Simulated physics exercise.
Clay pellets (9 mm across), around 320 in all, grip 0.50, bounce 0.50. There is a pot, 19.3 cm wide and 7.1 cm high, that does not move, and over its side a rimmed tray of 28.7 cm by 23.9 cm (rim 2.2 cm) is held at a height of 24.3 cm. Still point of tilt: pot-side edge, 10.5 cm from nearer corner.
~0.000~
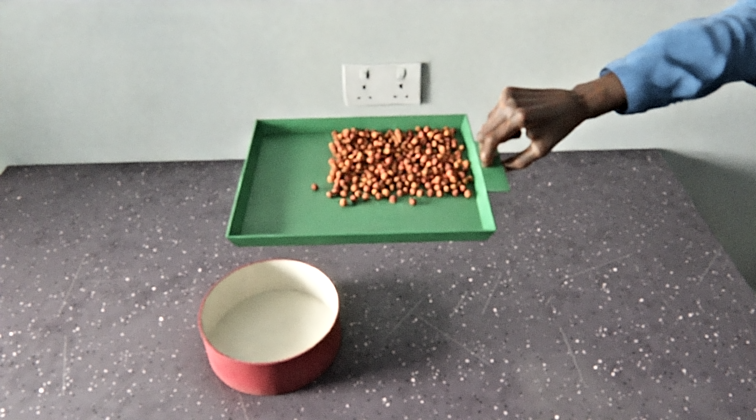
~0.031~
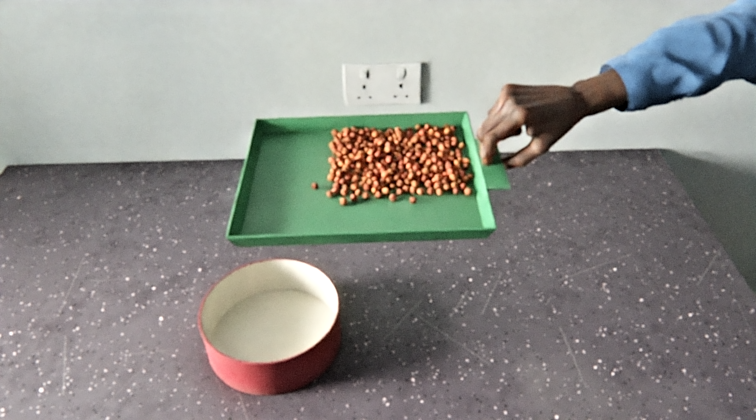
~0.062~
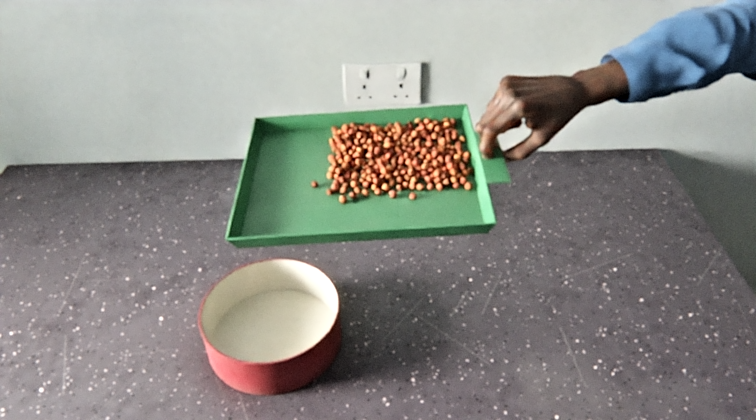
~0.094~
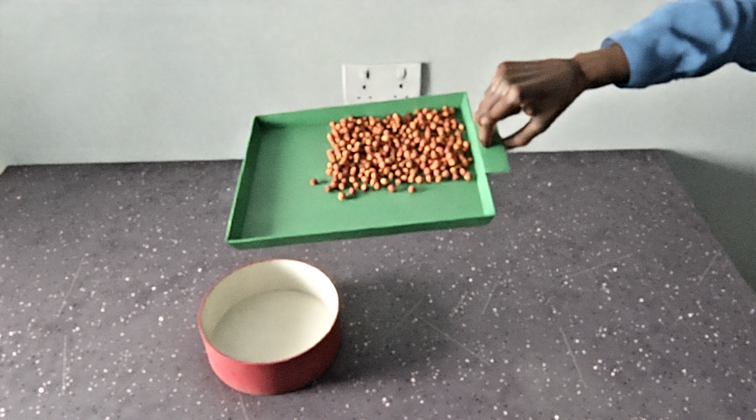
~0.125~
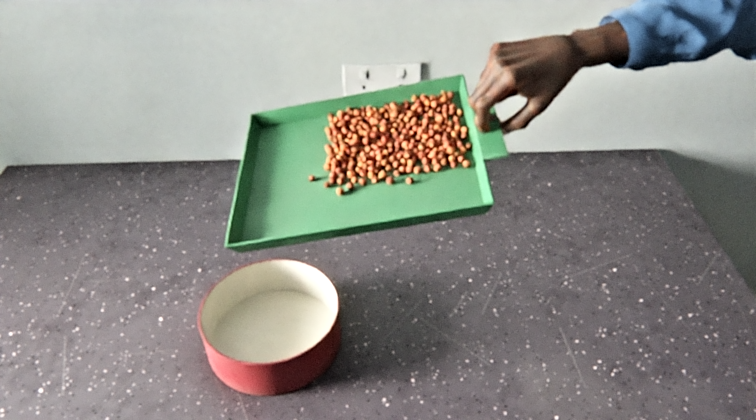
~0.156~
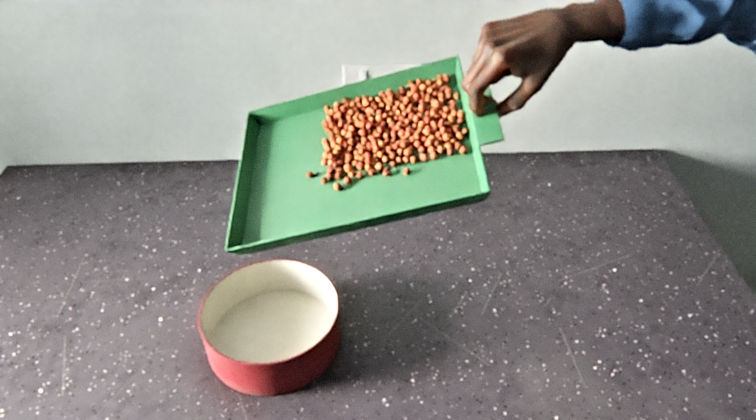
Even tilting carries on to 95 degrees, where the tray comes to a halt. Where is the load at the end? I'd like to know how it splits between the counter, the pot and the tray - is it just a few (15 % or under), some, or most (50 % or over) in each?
Counter: Most; pot: Some; tray: Just a few.
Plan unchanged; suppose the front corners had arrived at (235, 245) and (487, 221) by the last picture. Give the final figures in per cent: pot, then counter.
Final per cent - pot 60, counter 40.
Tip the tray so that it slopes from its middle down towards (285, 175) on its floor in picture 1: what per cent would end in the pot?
That comes to around 0 per cent.
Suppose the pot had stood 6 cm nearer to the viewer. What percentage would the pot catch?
Close to 55 per cent, then.
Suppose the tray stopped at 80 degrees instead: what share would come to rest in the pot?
Result: Close to 20 %.
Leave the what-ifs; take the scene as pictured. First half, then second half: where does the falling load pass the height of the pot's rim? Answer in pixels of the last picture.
First half close to (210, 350), second half close to (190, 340).
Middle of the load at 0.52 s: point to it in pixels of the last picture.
Roughly pixel (245, 191).
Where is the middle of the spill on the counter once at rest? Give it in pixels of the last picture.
(131, 414), about.
After 0.38 s, tilt 58 degrees; the tray holds 100 %, the pot 0 %.
After 0.52 s, tilt 83 degrees; the tray holds 95 %, the pot 0 %.
After 0.80 s, tilt 95 degrees; the tray holds 0 %, the pot 25 %.
By 1.6 s all is still; counter 75 %, pot 25 %, tray 0 %.
